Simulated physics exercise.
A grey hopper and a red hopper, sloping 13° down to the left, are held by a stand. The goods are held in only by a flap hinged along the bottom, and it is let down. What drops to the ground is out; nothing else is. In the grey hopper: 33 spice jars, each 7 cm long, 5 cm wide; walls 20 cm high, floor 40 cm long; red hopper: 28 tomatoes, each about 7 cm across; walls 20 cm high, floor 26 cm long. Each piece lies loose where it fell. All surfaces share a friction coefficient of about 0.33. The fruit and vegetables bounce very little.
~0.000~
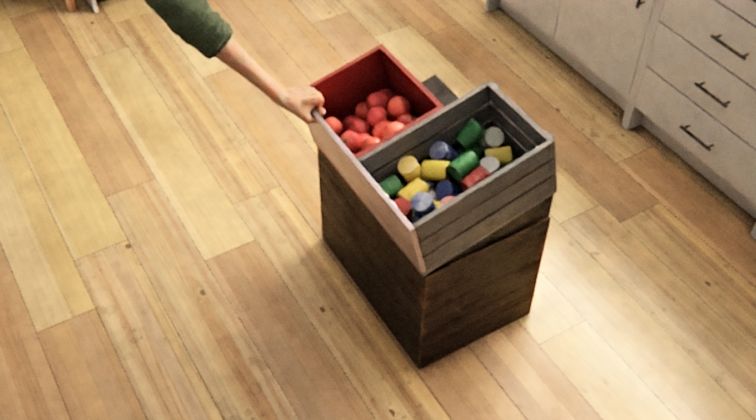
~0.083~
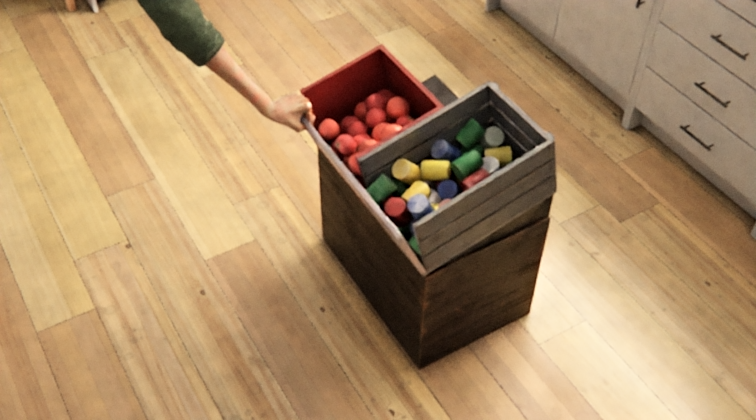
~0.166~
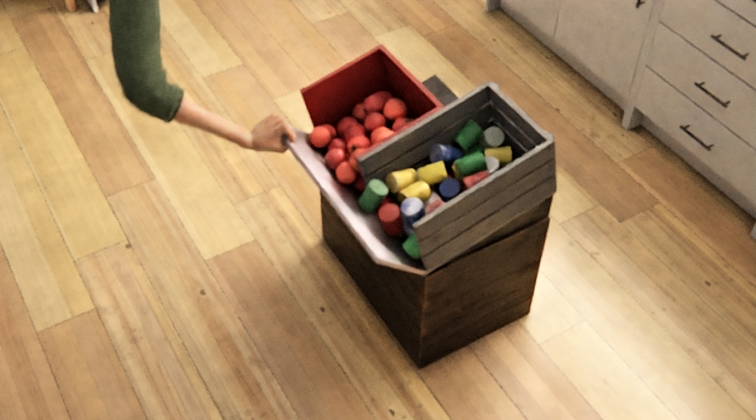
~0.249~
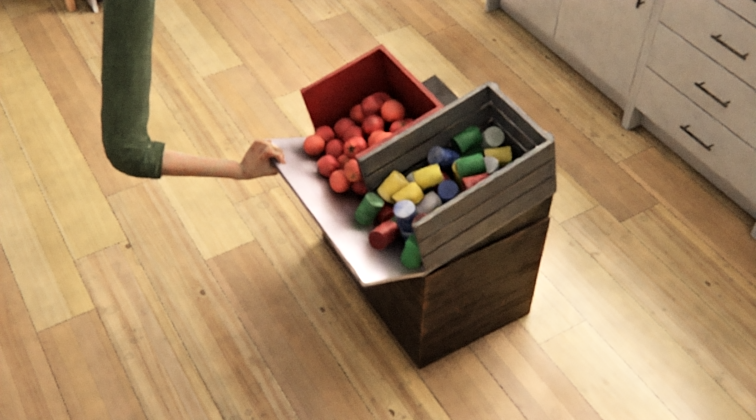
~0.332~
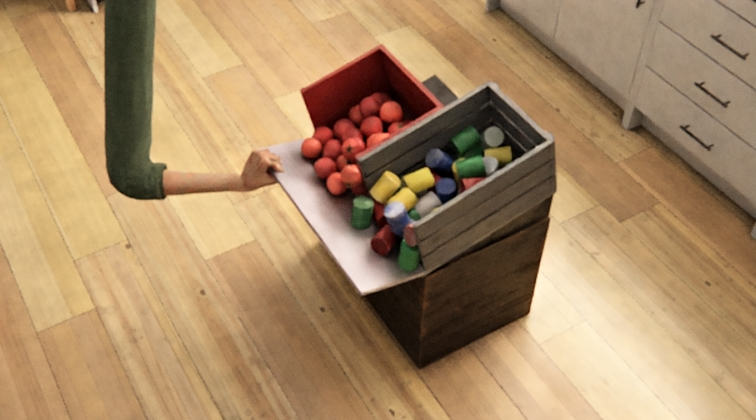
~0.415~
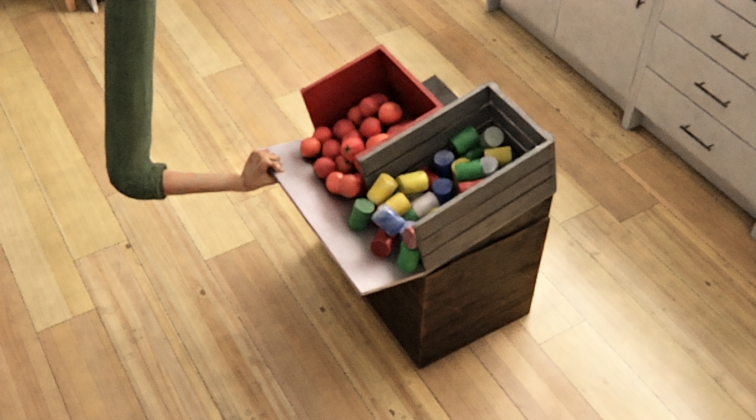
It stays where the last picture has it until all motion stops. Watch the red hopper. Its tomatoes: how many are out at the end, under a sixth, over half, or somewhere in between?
Under one sixth out.
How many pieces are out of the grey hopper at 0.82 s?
Grey hopper - about 0 out by that time.
After 0.82 s, grey hopper 33 in, 0 out and red hopper 28 in, 0 out.
After 1.32 s, grey hopper 33 in, 0 out and red hopper 28 in, 0 out.
After 2.03 s, grey hopper 33 in, 0 out and red hopper 28 in, 0 out.
Outcome (at 2.94 s), grey hopper 33 in, 0 out and red hopper 28 in, 0 out. Asked share, 0 of 28, 0 per cent.
